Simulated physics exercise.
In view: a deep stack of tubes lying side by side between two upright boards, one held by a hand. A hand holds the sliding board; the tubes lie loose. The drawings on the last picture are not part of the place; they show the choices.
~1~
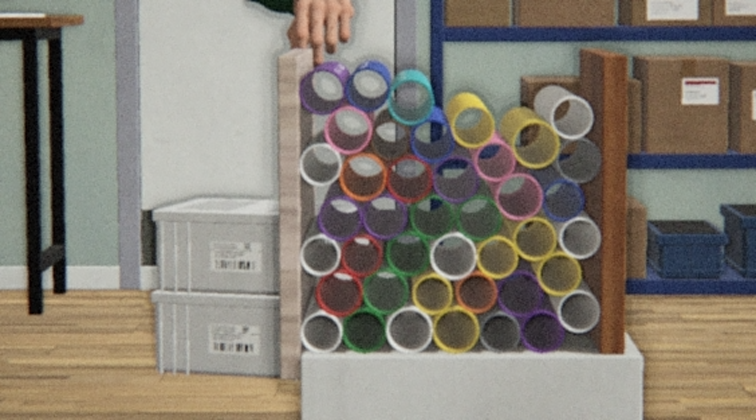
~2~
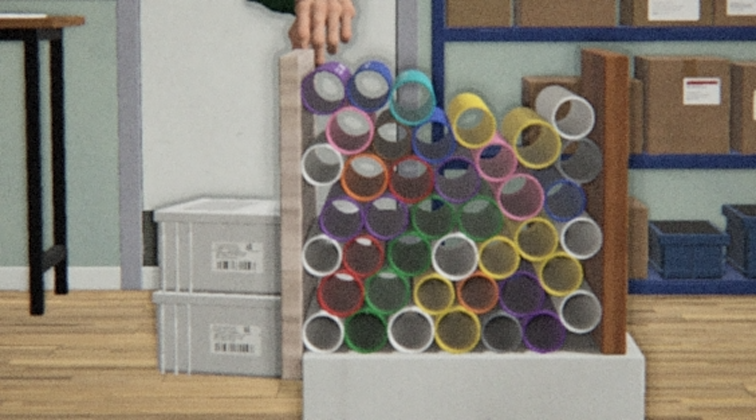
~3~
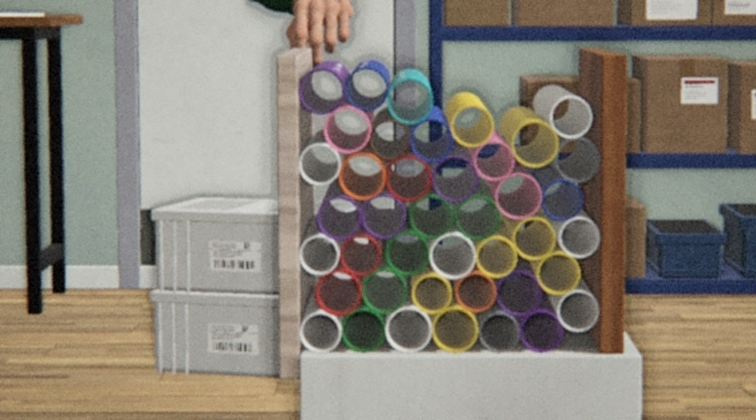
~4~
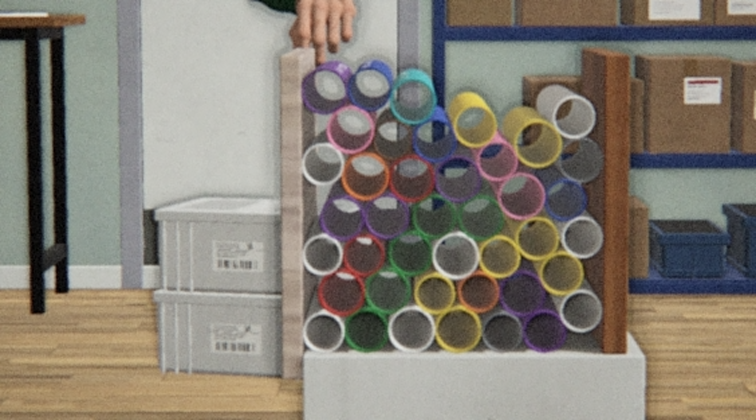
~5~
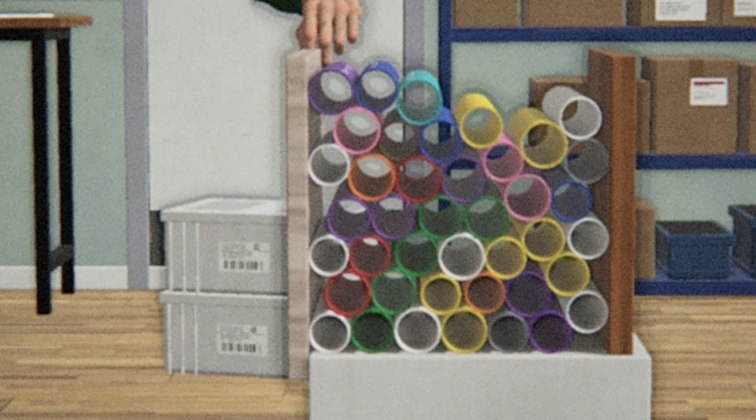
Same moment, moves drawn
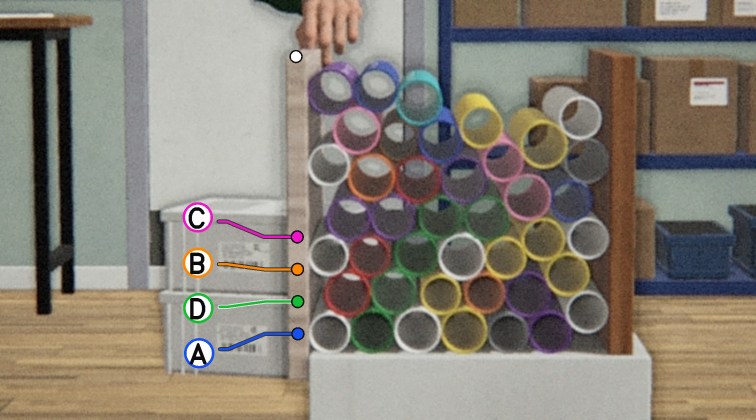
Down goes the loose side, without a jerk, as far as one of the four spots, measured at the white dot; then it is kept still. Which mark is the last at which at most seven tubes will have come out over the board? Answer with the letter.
Lower it to B and no more.
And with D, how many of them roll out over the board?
At D the number is nine.
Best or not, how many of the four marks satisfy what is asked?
Two of the four.
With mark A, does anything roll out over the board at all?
Yes, at A.
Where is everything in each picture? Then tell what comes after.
A purple tube (519, 295); a green tube (409, 255); a yellow tube (535, 239), in the first picture.
A yellow tube (537, 239); a pink tube (520, 197), in the second picture.
A brown tube (390, 141); a yellow tube (535, 144), in the third picture.
A white tube (574, 117); side board (301, 200), in the fourth picture.
A white tube (329, 333); a purple tube (550, 333); a purple tube (527, 295), in the fifth picture.
On the marked copy, A at (298, 334); B at (298, 269); C at (297, 237); D at (298, 302); the white dot at (296, 56).
Following B. Soon after the start, top of the board (307, 148).
Later, top of the board (308, 250).
In the end, top of the board (308, 268), about four out over the board.
As for the rest, A more than seven out over the board; C about four out over the board; D more than seven out over the board.
